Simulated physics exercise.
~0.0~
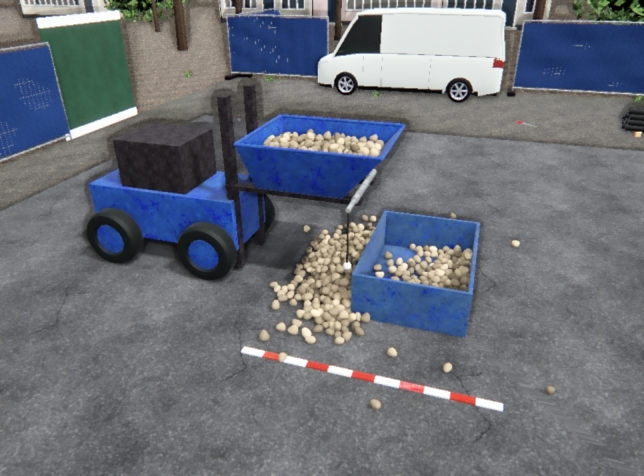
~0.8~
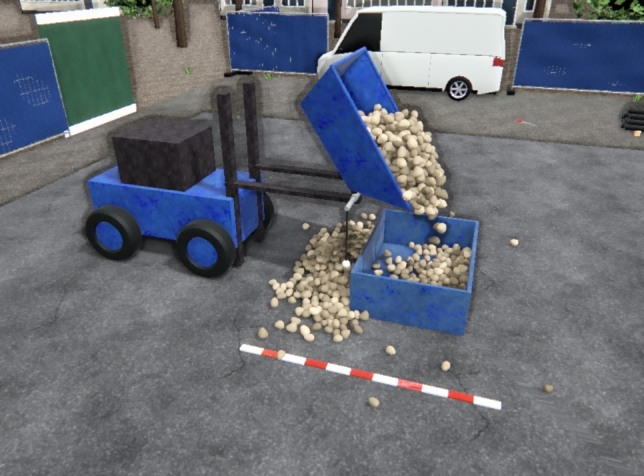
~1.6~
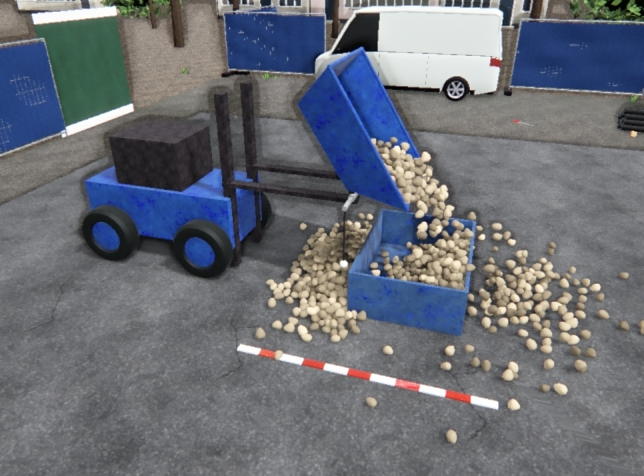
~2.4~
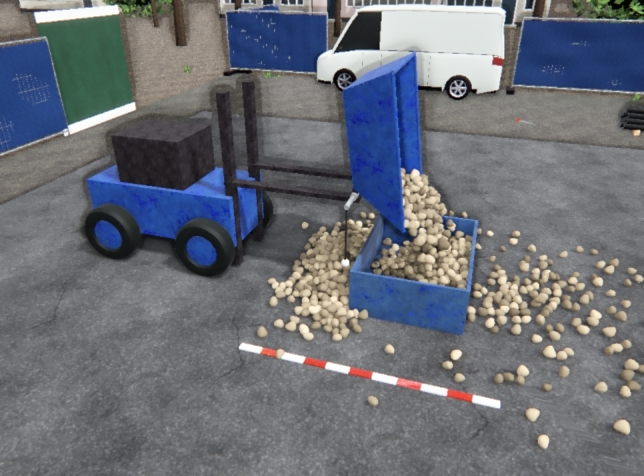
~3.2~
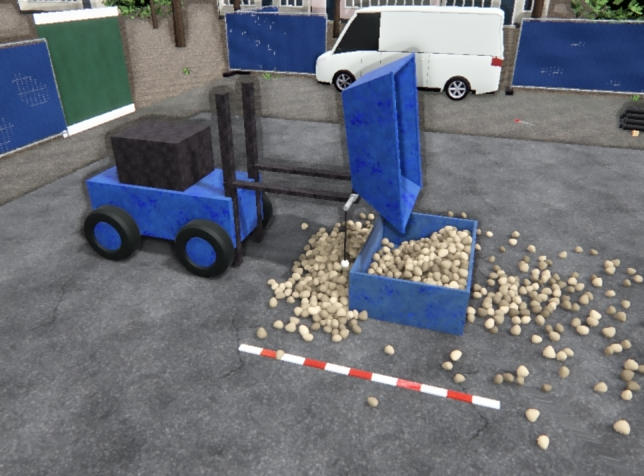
The forklift's blue skip tips in two stages, emptying stones into and beyond the bin.
